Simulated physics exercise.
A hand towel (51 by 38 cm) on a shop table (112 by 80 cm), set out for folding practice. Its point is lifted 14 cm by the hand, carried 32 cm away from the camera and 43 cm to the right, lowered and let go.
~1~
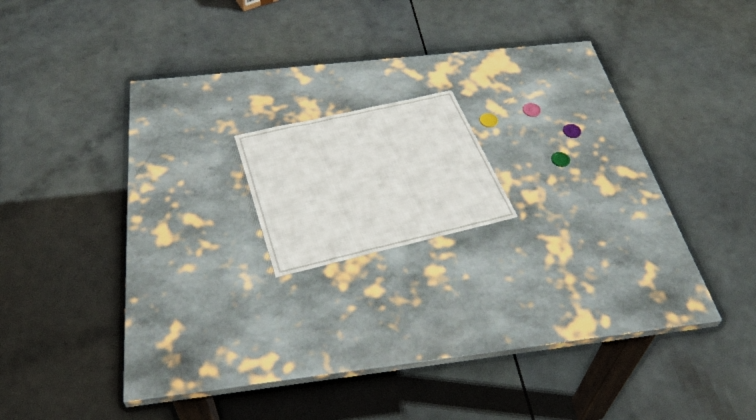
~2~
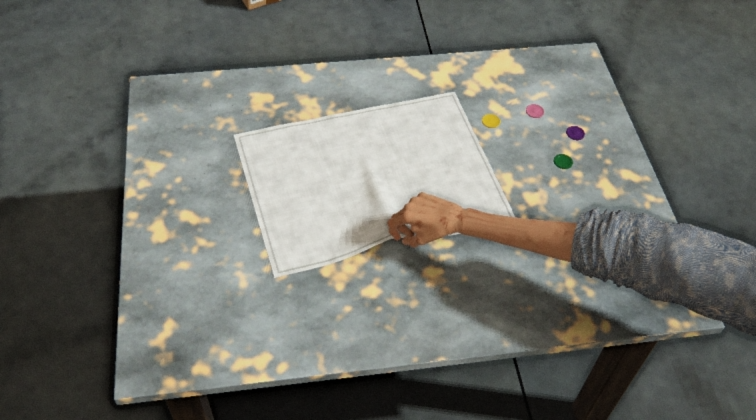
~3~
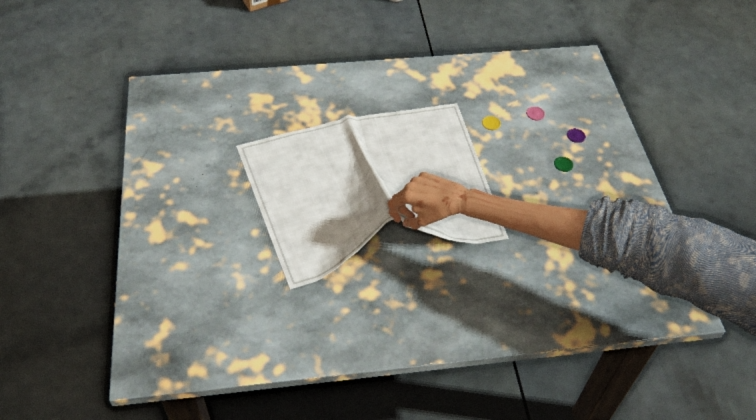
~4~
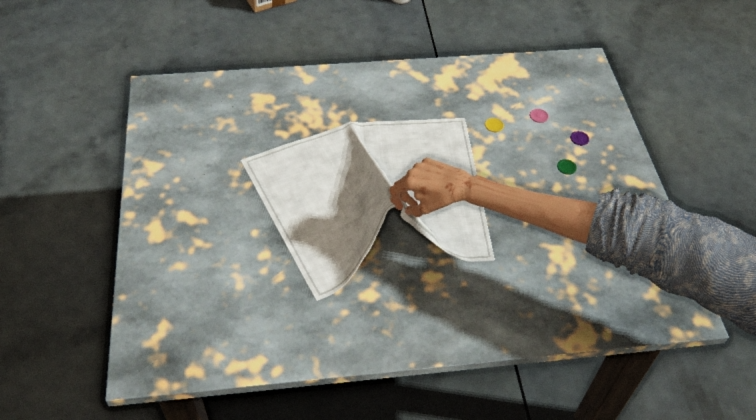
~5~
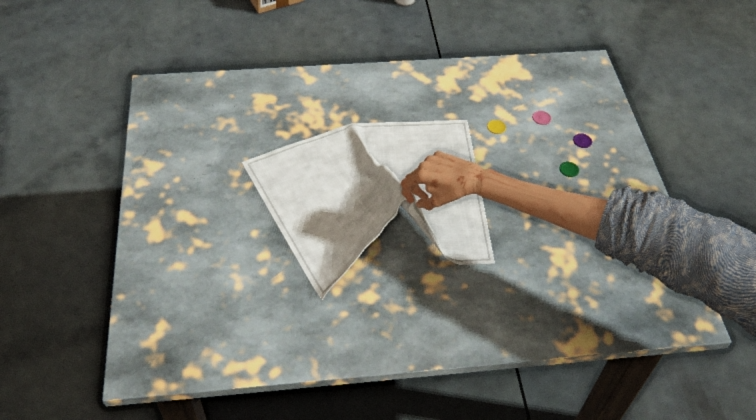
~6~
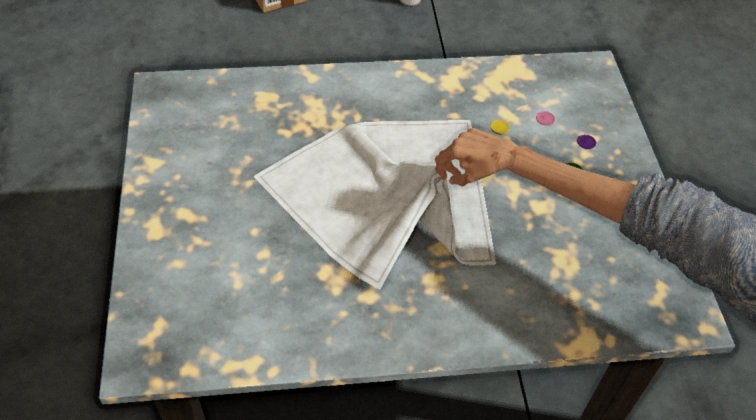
A hand reached in from the right, pinched the near edge of a white cloth on a table beside four colored discs, lifted it into folds, then pulled it away from the camera and rightward.
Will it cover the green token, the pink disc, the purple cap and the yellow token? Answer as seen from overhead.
The green token gets covered, the pink disc gets covered, the purple cap ends under the cloth, the yellow token ends under the cloth.
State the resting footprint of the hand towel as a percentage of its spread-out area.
I'd put it at around 45 percent of the spread-out size.
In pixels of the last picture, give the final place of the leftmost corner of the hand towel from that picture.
(422, 162).
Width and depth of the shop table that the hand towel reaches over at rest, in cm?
About 42 by 30 cm.
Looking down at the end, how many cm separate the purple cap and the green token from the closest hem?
First: Approx. 0 cm; second: Approx. 2 cm.
Next, 45 % of it is down, spanning 41 by 34 cm, above no small thing.
Then, 35 % of it is down, spanning 39 by 31 cm, above yellow token, pink disc, green token.
After that, 55 % of it is down, spanning 40 by 30 cm, above yellow token, pink disc, purple cap, green token.
Later, 65 % of it is down, spanning 41 by 30 cm, above yellow token, pink disc, purple cap, green token.
At the end, 65 % of it is down, spanning 42 by 30 cm, above yellow token, pink disc, purple cap, green token.
